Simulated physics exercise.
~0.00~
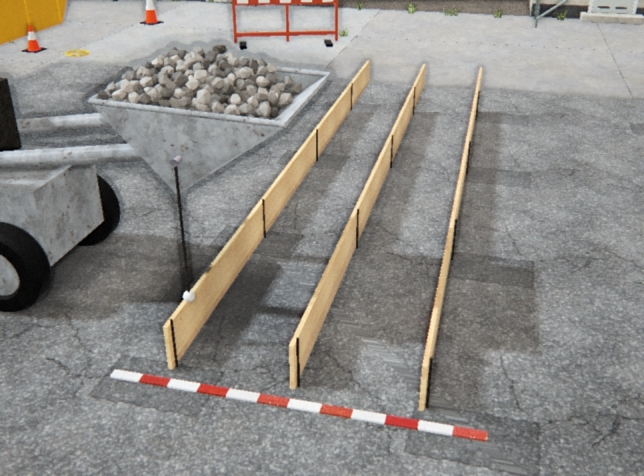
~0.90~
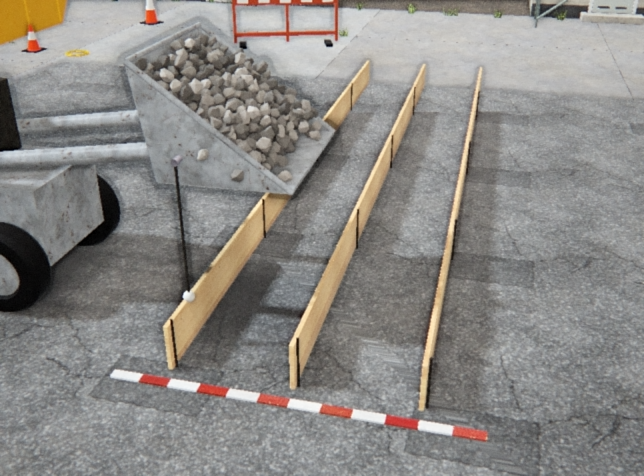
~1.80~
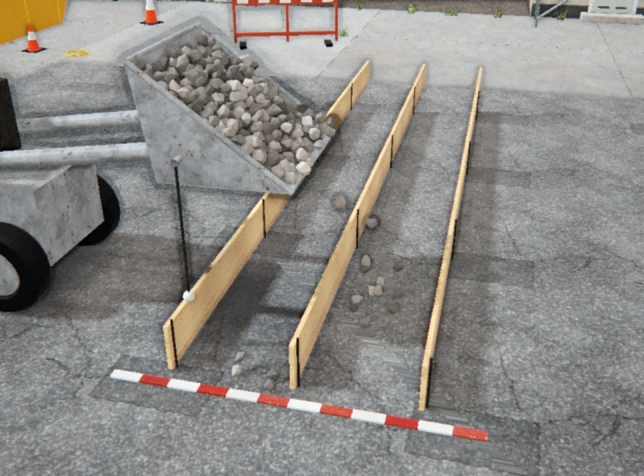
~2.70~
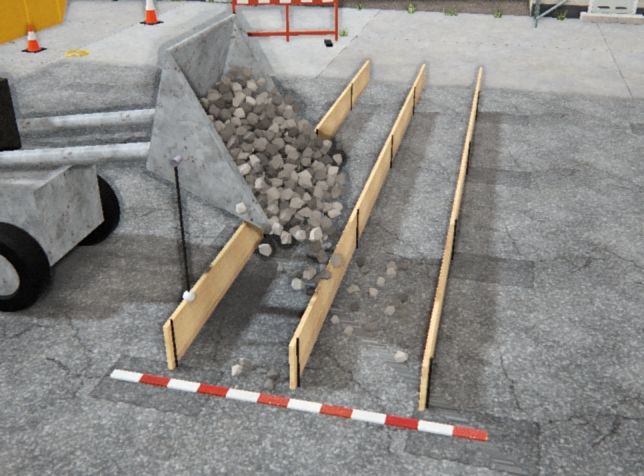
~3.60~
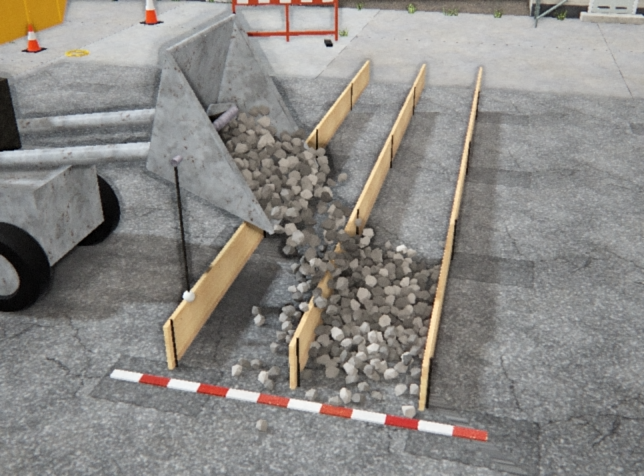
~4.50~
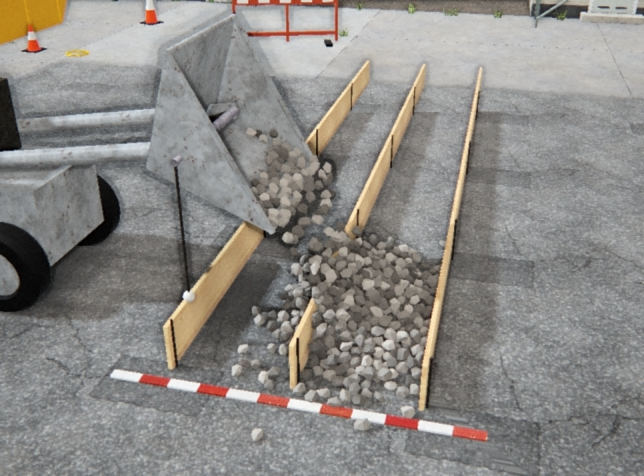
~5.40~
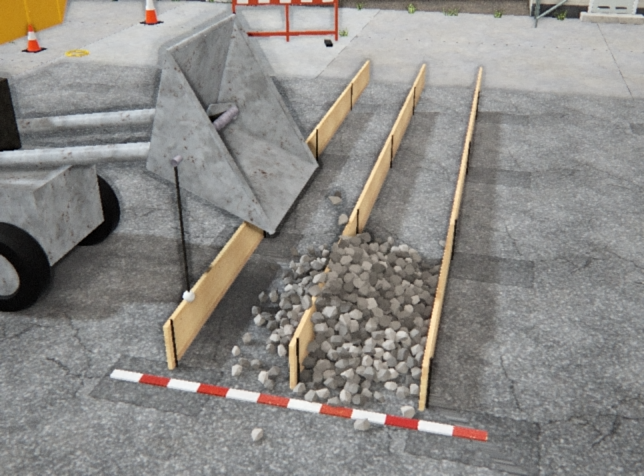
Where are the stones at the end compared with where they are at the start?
At the start the stones are heaped in the loader's bucket at the upper left. At the end they lie on the ground lower down and to the right, mostly between the middle and right boards, with a smaller part to the left of the middle board.
